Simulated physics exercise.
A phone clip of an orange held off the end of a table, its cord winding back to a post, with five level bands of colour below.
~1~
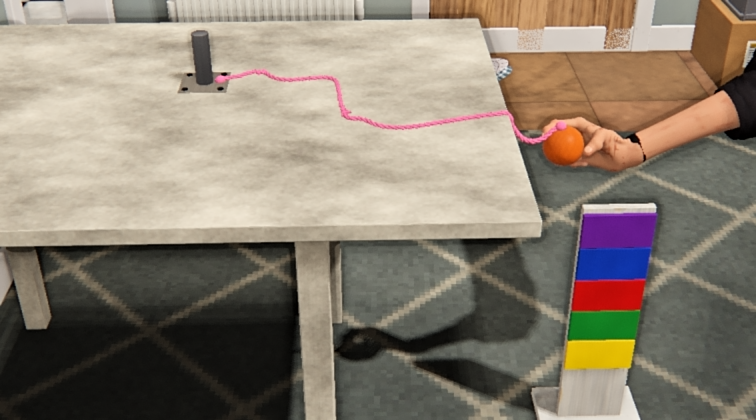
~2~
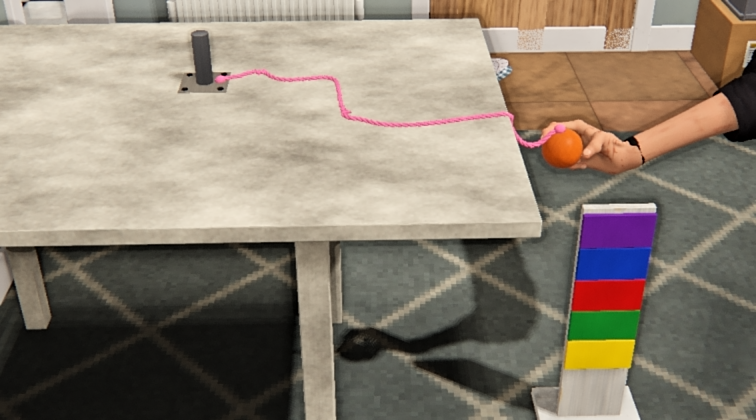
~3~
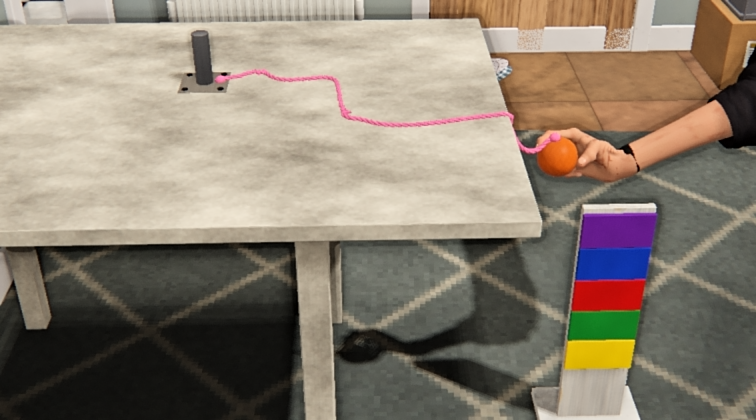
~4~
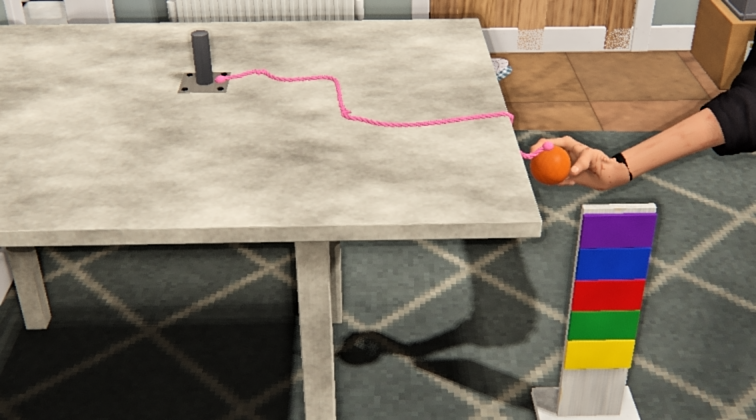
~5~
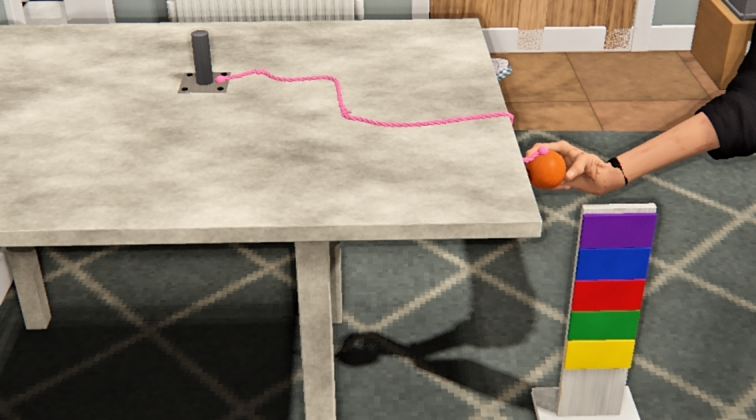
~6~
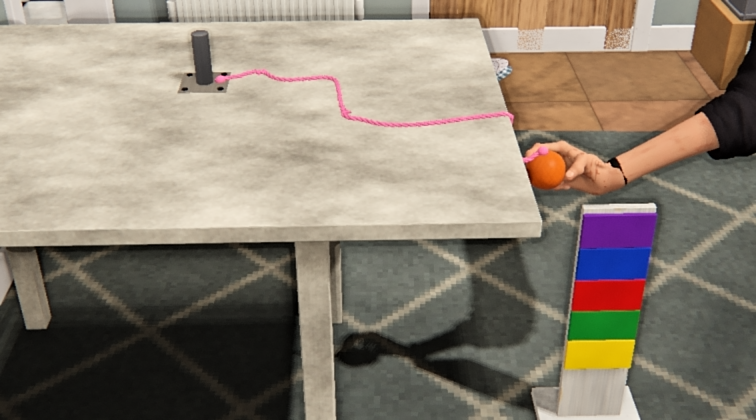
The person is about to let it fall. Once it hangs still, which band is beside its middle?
At red.
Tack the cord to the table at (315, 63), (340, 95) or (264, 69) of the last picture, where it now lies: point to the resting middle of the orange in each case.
Try by try, around (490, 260), (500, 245) and (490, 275).
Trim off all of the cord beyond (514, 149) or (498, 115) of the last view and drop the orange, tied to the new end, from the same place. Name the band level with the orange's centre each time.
One after the other, blue; purple.
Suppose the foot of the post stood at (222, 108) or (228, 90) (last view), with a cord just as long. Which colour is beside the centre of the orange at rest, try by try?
It would be green; green.
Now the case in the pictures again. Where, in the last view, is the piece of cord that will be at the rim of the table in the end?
The one at (378, 124).
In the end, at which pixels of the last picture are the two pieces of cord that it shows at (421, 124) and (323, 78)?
The first at (501, 136), the second at (361, 89).
Early on, orange near (507, 272); level with blue.
Midway, orange near (485, 284); level with red.
Finally, orange near (491, 288); level with red. Its centre hangs level with the red band.
